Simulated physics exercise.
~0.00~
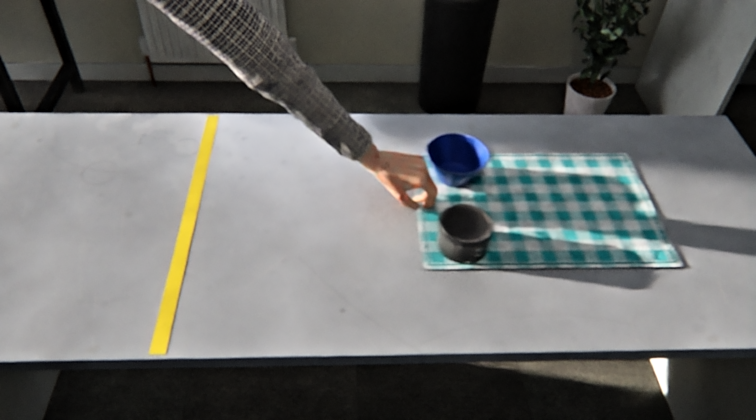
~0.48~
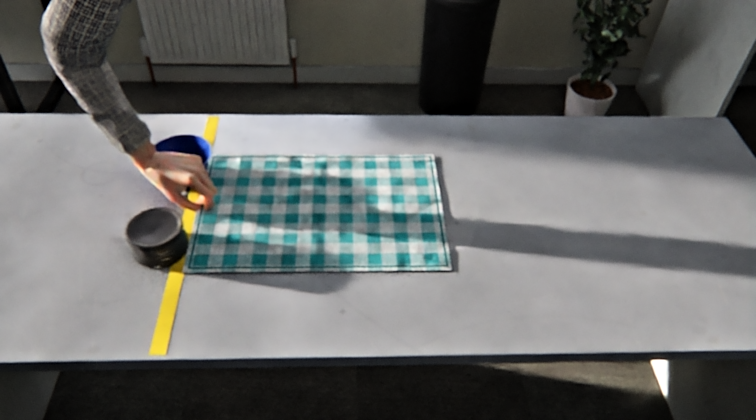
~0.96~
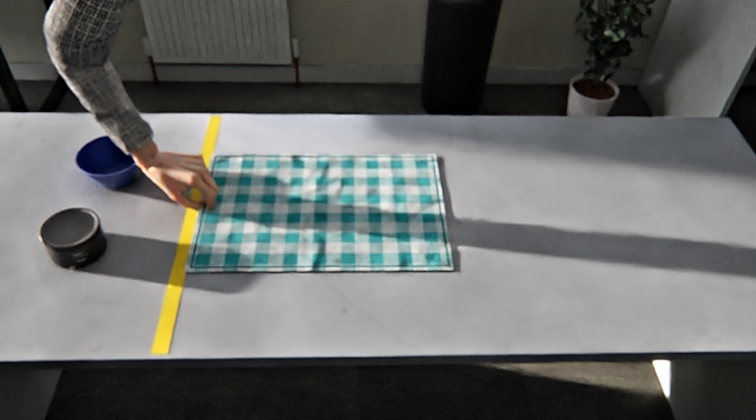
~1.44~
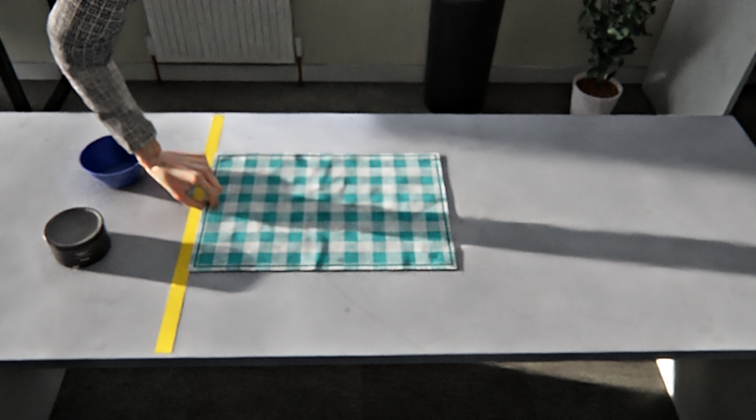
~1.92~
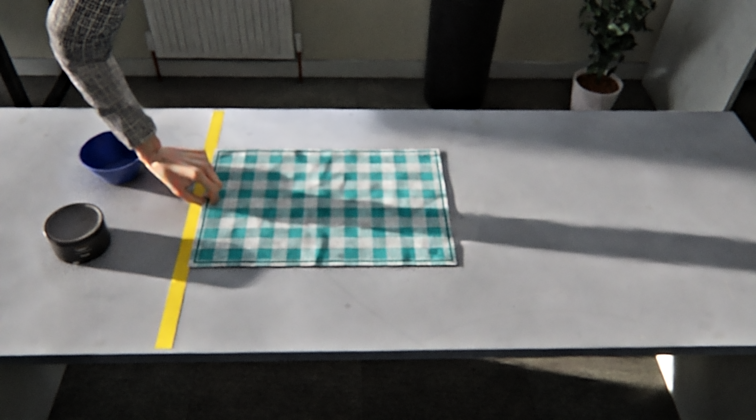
Checked turquoise tea towel pulled left by a hand, stopping at yellow tape as the black tub and blue bowl slide off ahead.
